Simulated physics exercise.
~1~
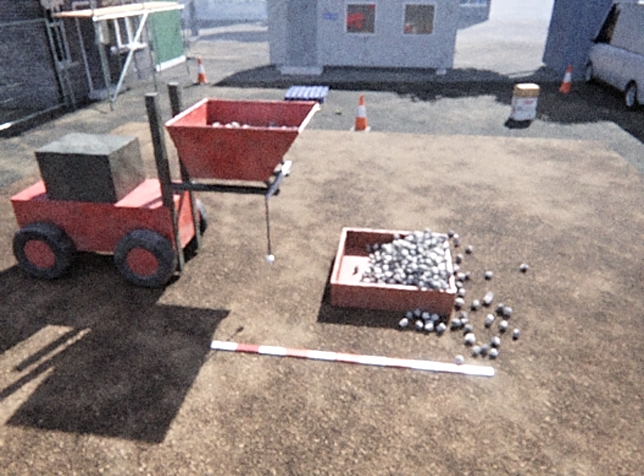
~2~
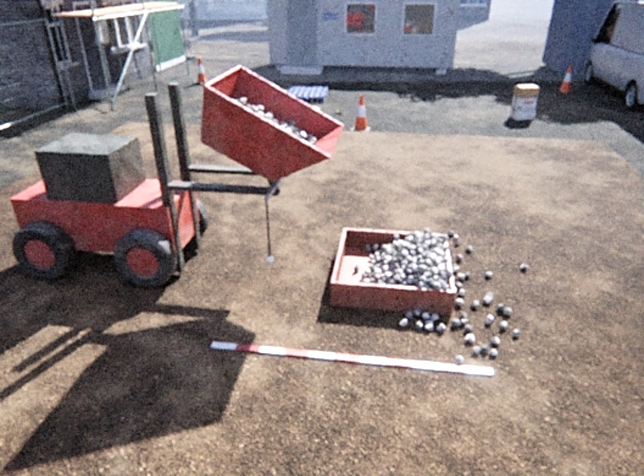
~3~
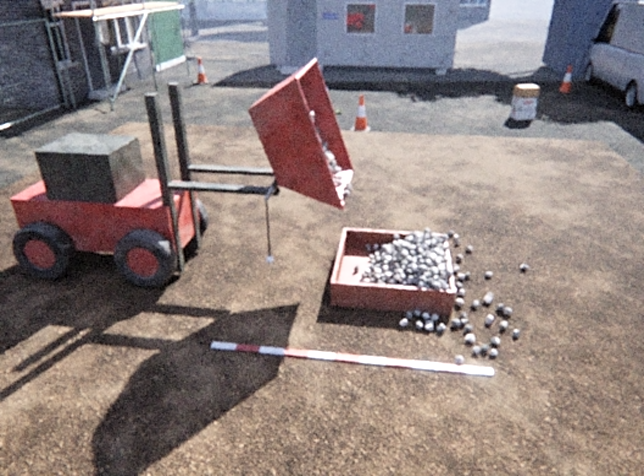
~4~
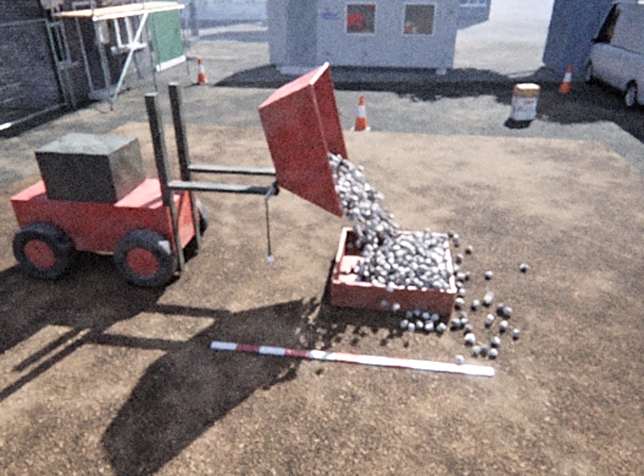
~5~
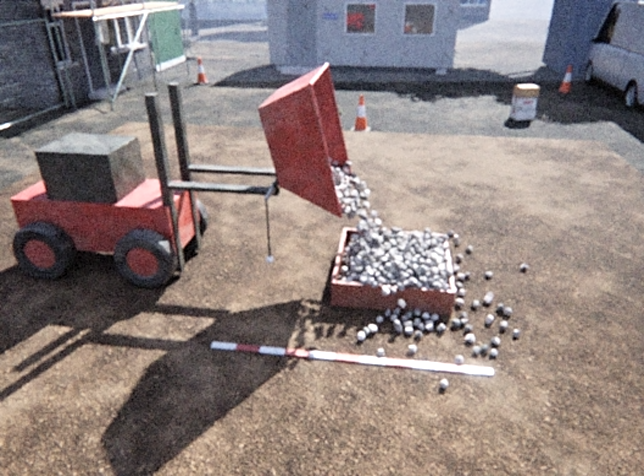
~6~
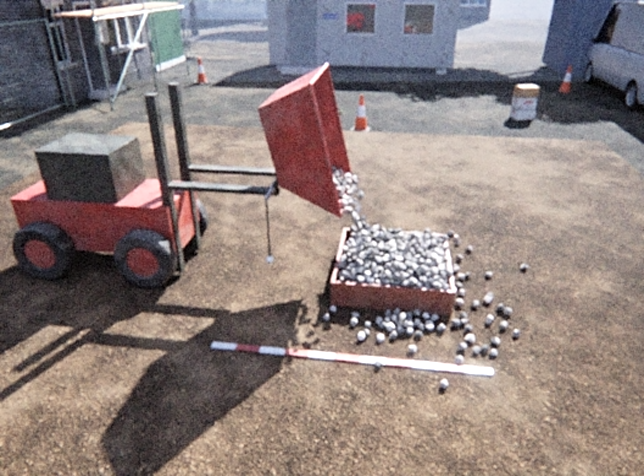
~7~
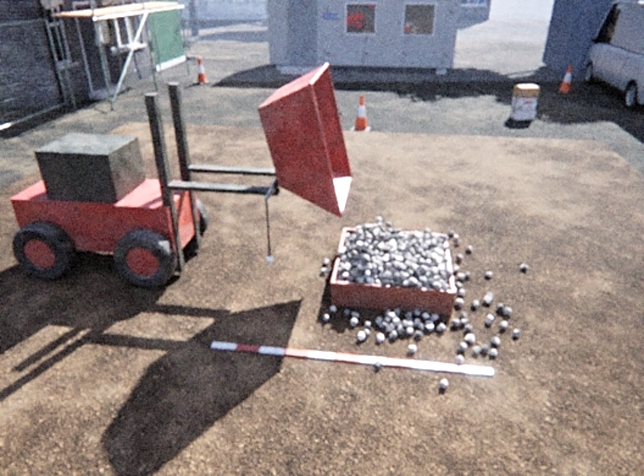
A red forklift's skip tips right and empties grey stones into a bin, some spilling around it.
